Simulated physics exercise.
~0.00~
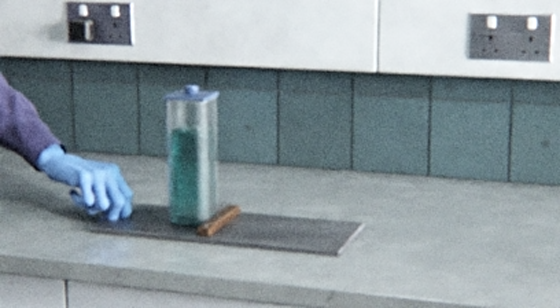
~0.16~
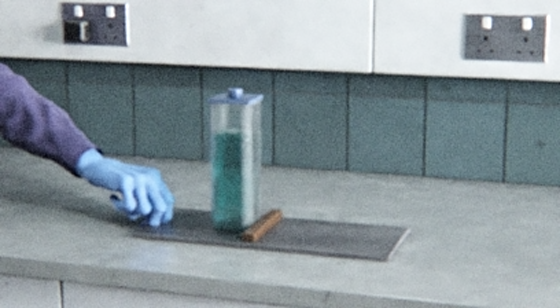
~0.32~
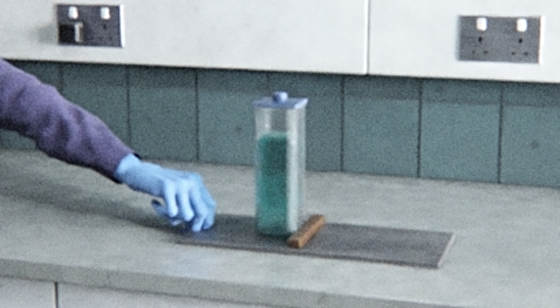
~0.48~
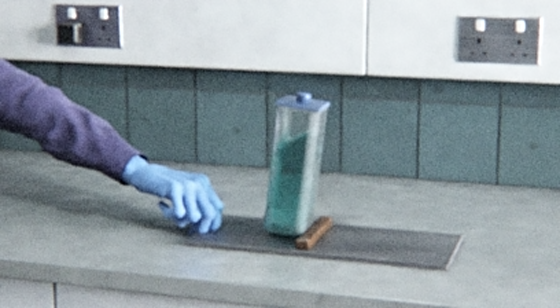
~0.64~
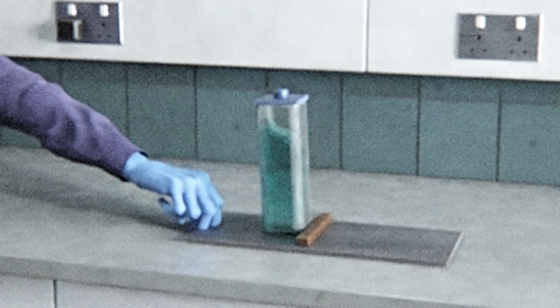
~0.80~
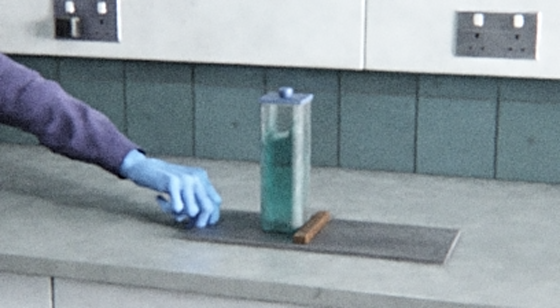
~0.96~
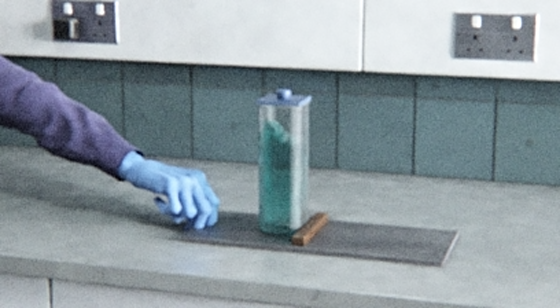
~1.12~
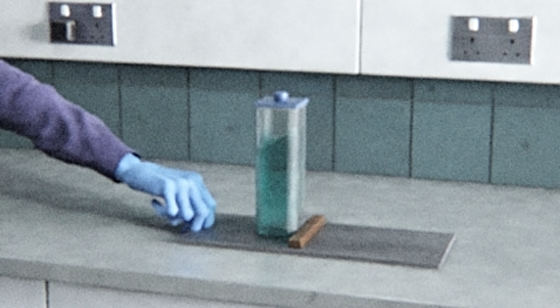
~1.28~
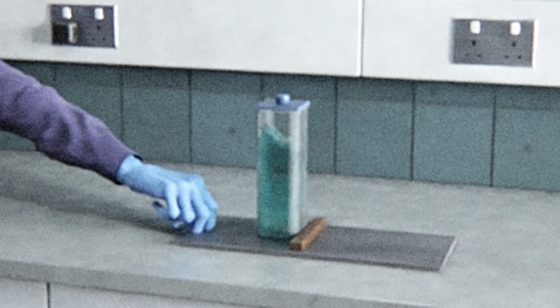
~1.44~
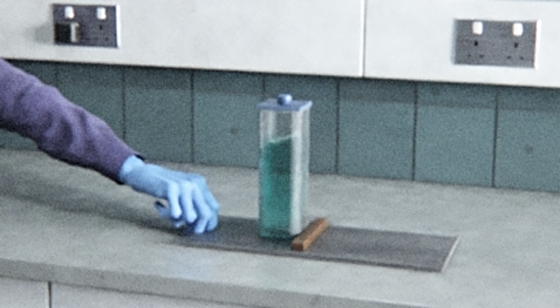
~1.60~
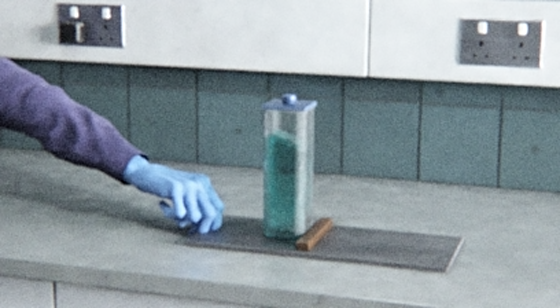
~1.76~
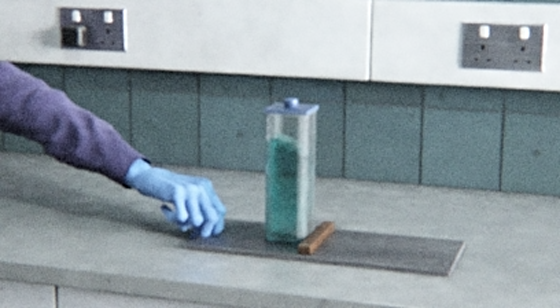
On a pale grey counter in a room with teal wall tiles, white cupboards and wall sockets above, a slightly swaying camera looks across from the front. A blue-gloved hand in a purple sleeve rests at the left end of a dark flat board, which carries a tall clear flask with a blue cap and teal liquid, beside a small brown batten. The board slides right with the hand and stops. The flask tips slightly right against the batten, then rocks back upright as its liquid sloshes. It finishes standing on the still board.
